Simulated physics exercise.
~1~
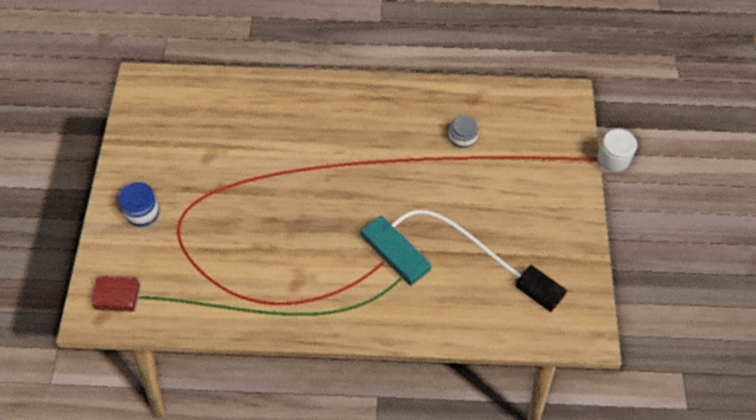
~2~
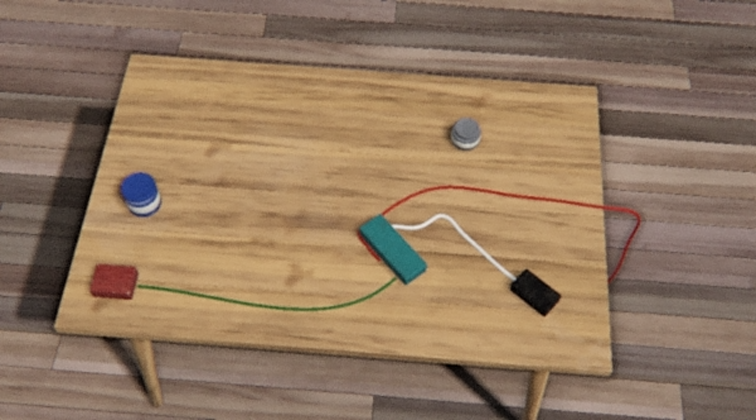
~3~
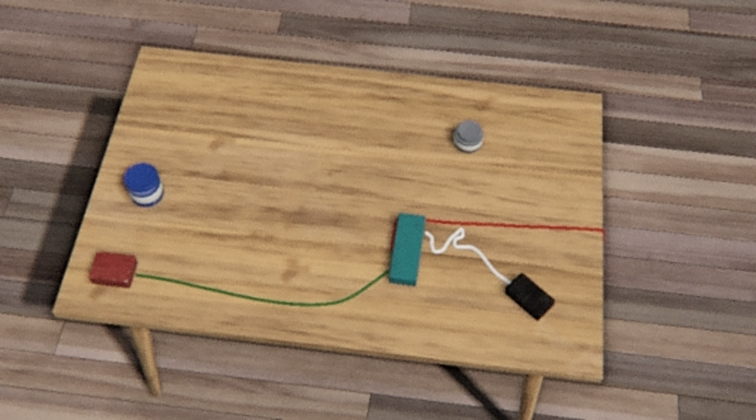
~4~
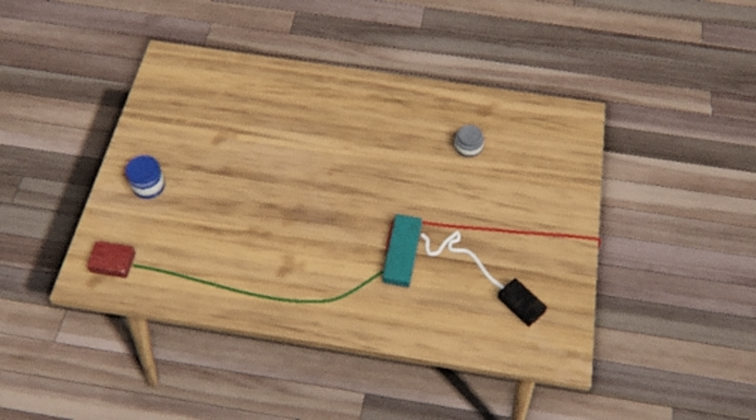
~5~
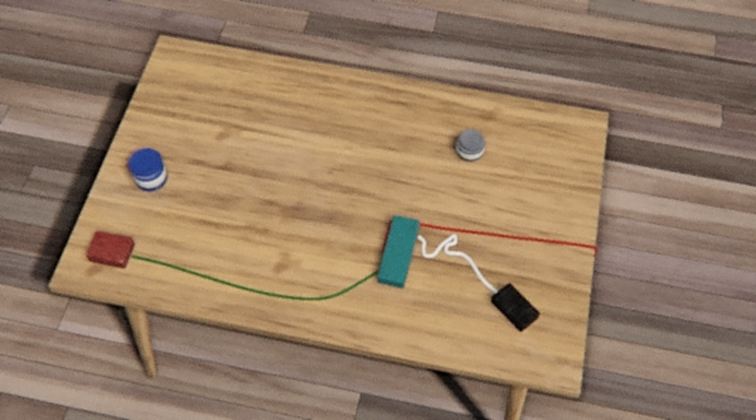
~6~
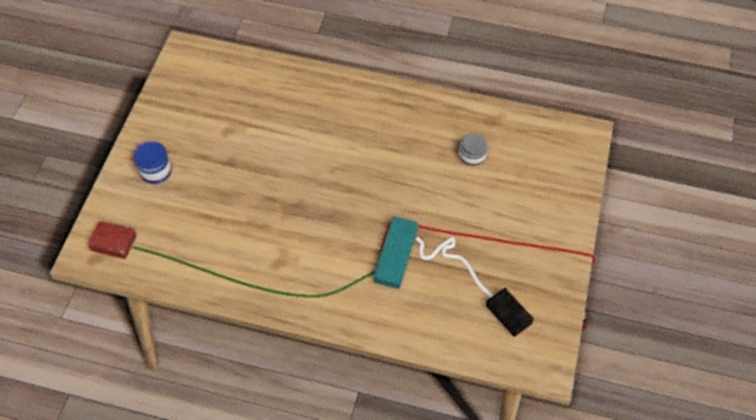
A white cylindrical speaker hangs at the right edge of a wooden table, seen from above at an angle as the view drifts slightly sideways. A long red cable loops from it to a teal power strip near the middle, which also joins a red drive at left by a green cable and a black reader at right by a white one. A blue canister and a grey jar stand nearby. The speaker drops out of sight, whipping the red cable rightward. The cable pulls taut over the edge, and the strip turns and shifts slightly right, crumpling the white cable. The other objects stay on the table.
